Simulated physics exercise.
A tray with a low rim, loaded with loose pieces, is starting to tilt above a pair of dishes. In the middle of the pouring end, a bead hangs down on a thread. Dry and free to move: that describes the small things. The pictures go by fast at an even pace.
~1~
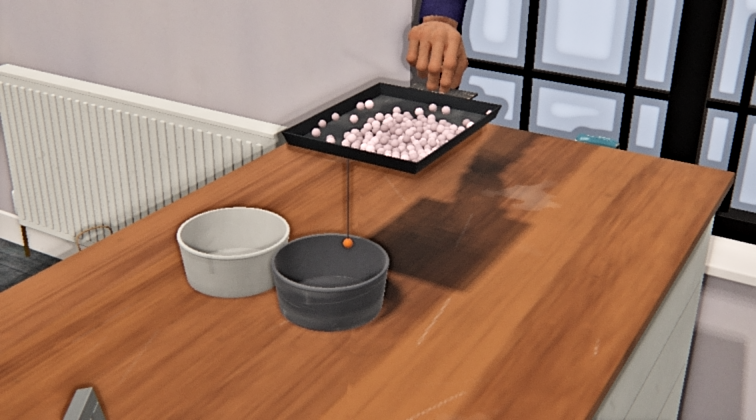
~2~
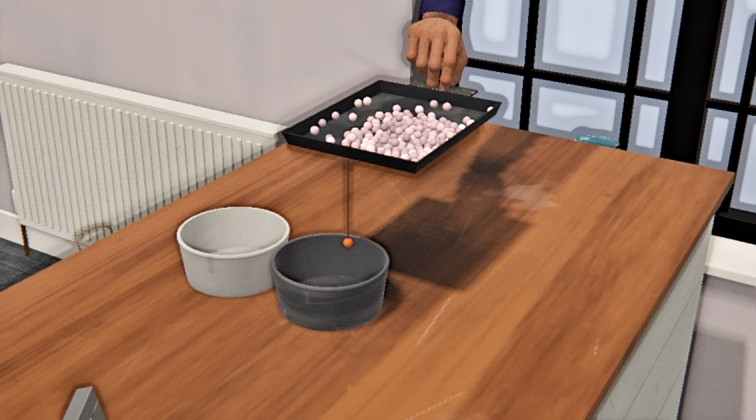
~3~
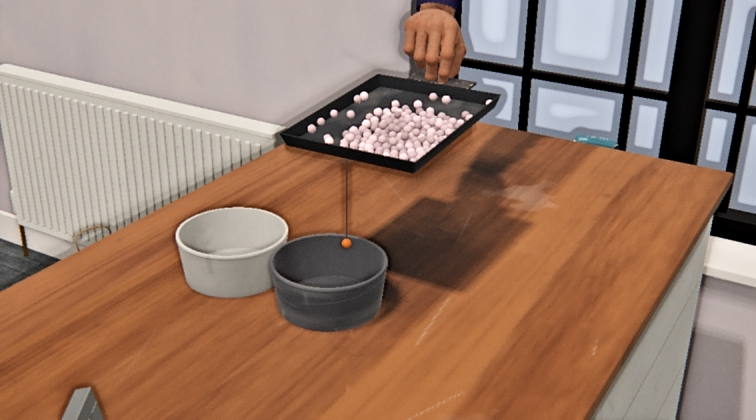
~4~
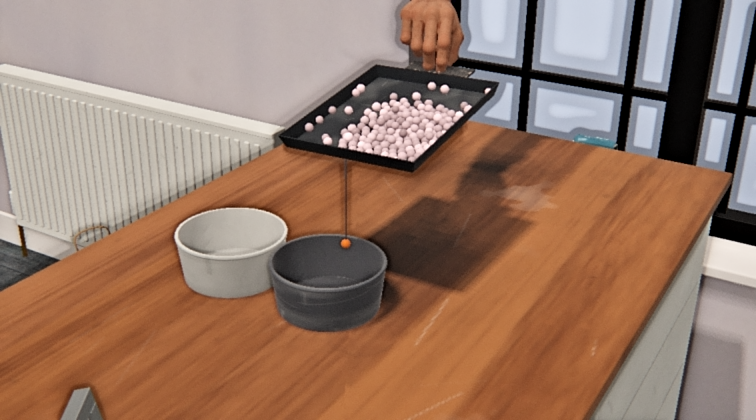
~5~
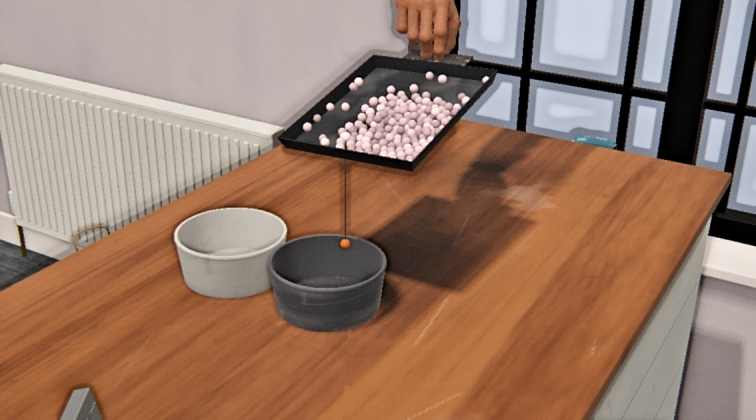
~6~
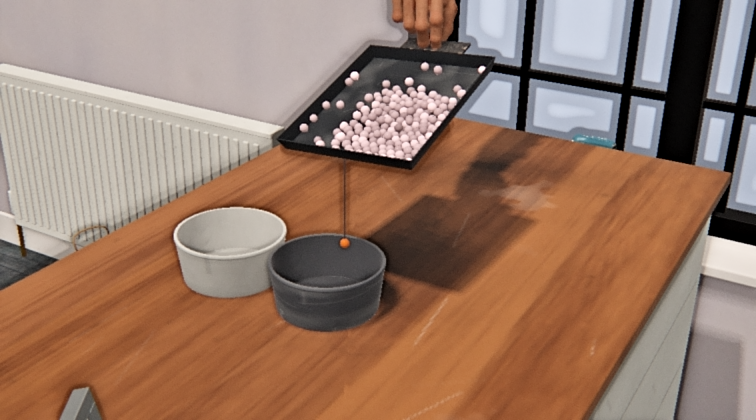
The video shows a hand holding a dark, low-rimmed tray of small pale pink balls above a white dish and a dark grey dish, gradually raising the handle end so the tray tilts, while an orange bead hangs beneath.
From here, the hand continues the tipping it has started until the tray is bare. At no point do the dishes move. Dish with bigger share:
The right dish.
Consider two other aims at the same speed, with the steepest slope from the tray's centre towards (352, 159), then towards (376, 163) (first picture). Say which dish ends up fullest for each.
First: The dish at right. Second: The dish at right.
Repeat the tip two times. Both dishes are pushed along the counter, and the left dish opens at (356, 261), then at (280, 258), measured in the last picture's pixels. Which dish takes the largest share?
Try 1 - the dish at left, try 2 - the dish at left.
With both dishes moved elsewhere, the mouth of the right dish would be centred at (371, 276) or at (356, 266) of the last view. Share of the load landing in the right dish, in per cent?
You'd get 30 in a hundred first and 40 in a hundred after that.
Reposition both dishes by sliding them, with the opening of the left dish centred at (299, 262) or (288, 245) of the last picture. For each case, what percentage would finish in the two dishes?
Close to 90 %, followed by close to 80 %.
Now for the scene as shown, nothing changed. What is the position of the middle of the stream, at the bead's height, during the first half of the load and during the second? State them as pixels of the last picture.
At about (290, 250), then at (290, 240).
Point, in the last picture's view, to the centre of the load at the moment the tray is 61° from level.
Look about (339, 144) in the last picture.
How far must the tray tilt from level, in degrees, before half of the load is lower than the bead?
Close to 80 degrees, I reckon.
Soon, tray tipped steeply; most on the tray; a small part in the right dish; a stray few in the left dish; a stray few outside both; a small part in the air.
A while on, tray tipped past a quarter turn; about two thirds in the right dish; a small part in the left dish; about a quarter outside both; a small part in the air.
Towards the end, tray tipped past a quarter turn; about two thirds in the right dish; about a quarter in the left dish; about a quarter outside both.
Finally, tray tipped past a quarter turn; about two thirds in the right dish; about a quarter in the left dish; about a quarter outside both.
